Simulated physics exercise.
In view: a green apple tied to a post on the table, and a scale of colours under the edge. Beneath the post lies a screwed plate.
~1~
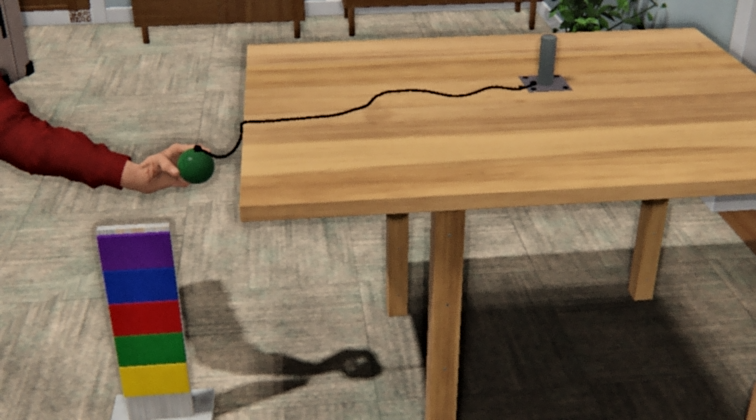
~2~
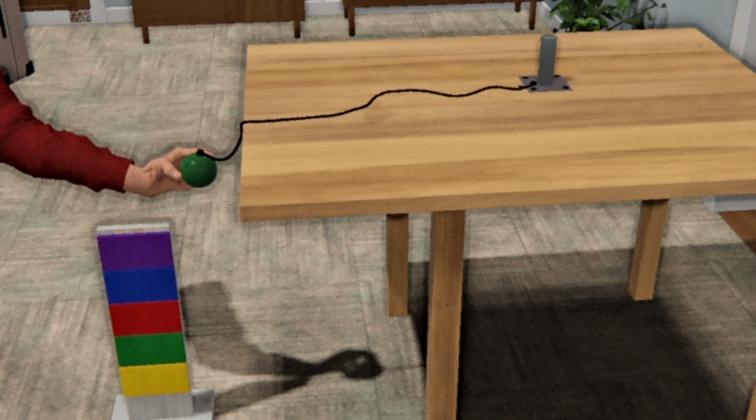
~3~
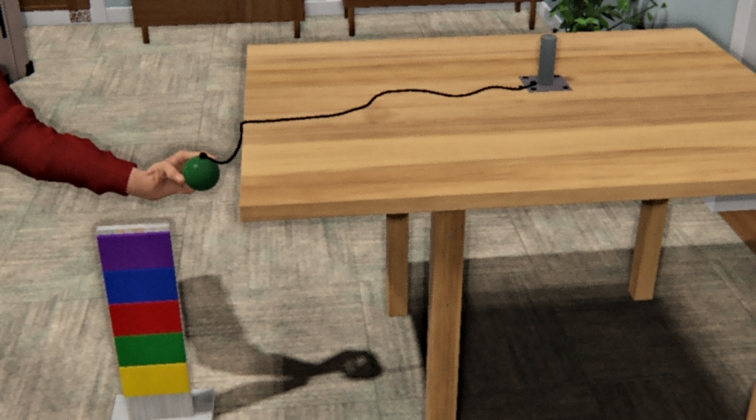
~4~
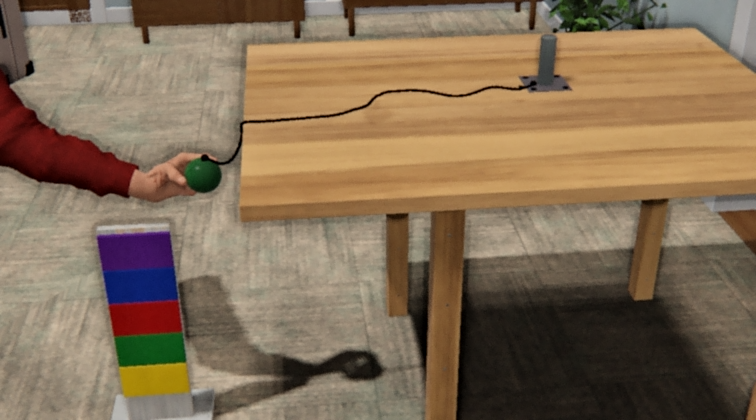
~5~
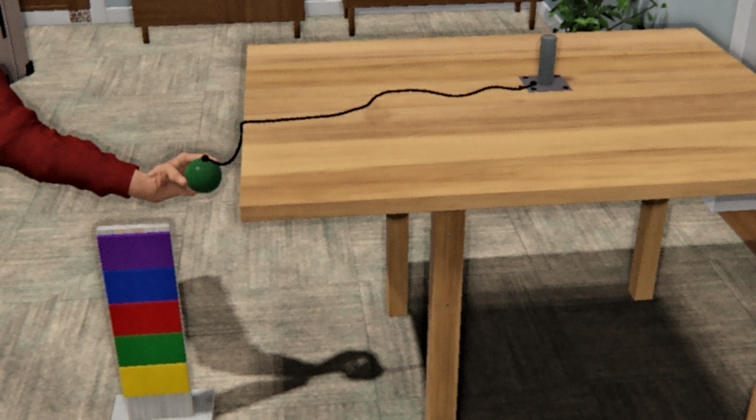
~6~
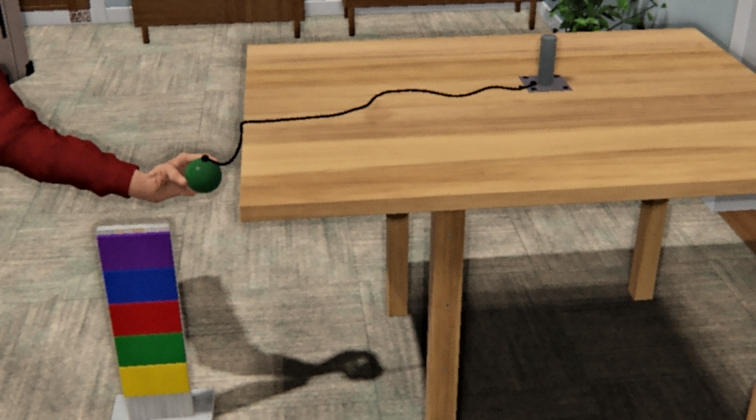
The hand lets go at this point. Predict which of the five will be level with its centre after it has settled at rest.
I predict purple.
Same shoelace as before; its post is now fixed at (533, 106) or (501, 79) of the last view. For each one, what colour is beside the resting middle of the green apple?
Blue; blue.
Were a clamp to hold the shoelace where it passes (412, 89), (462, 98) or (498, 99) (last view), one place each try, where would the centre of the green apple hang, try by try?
Near (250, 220), then (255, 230), then (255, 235).
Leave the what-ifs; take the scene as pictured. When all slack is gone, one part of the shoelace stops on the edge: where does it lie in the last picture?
That would be the bit at (291, 119).
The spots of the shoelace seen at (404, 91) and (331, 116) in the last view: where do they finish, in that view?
About (380, 99), and the other about (279, 110).
Soon after, apple near (242, 230); level with purple.
Then, apple near (264, 236); level with purple.
At rest, apple near (253, 242); level with purple. The shoelace holds its middle at purple.
